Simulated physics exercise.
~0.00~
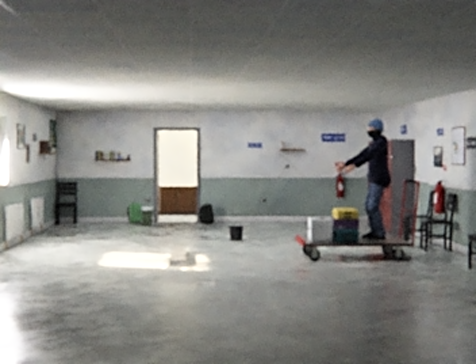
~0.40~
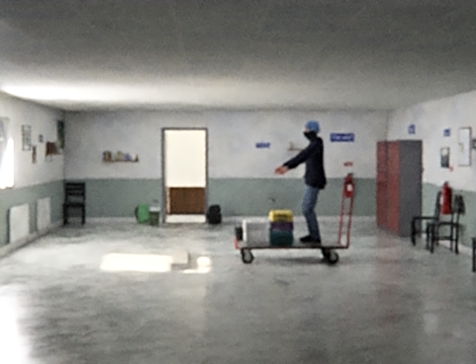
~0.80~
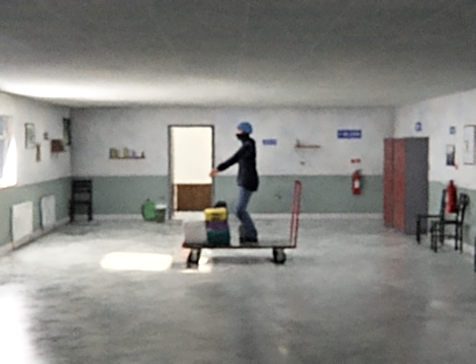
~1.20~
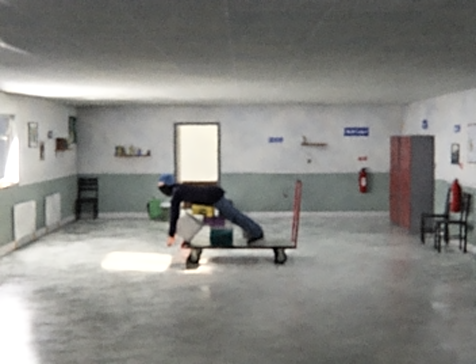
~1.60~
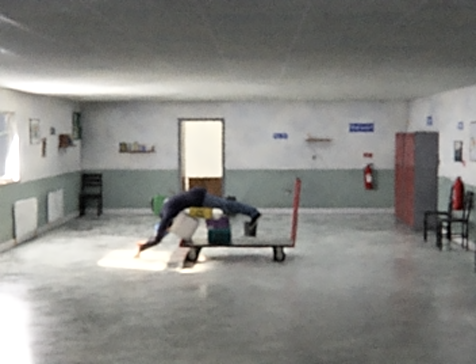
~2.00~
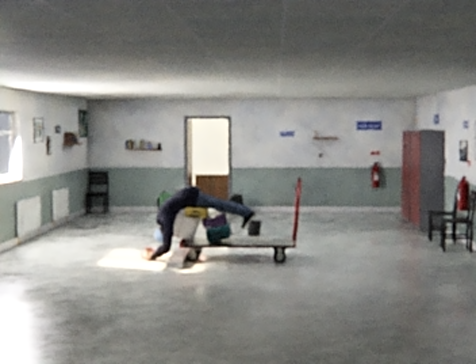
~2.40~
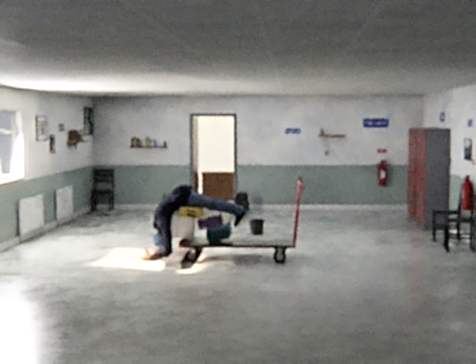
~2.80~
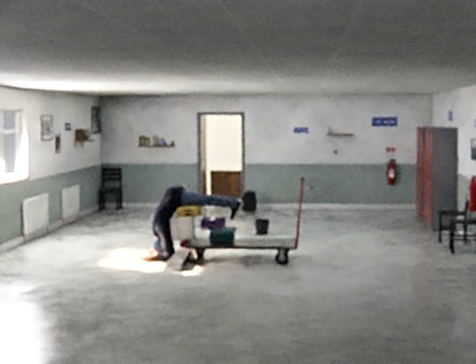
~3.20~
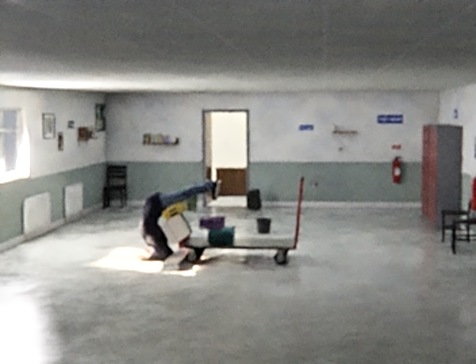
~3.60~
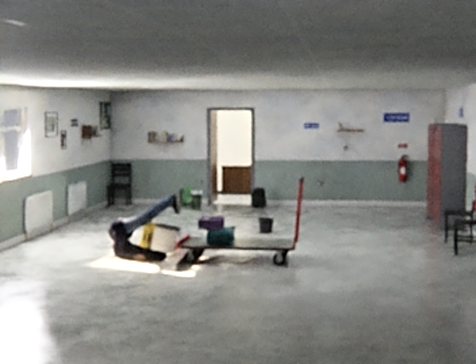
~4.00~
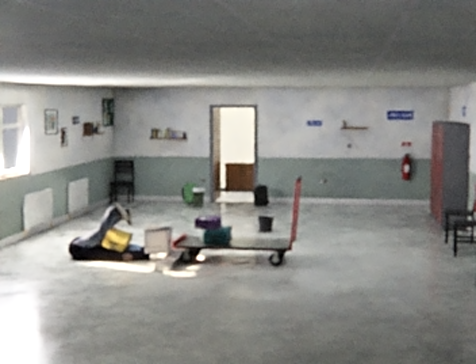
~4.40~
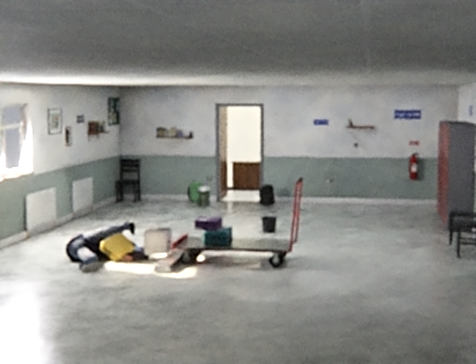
A person in a blue cap rode a loaded trolley leftward across a large room until it stopped abruptly, then toppled headfirst over the front, landing on the floor with a yellow case and a white box while purple and teal containers stayed aboard.
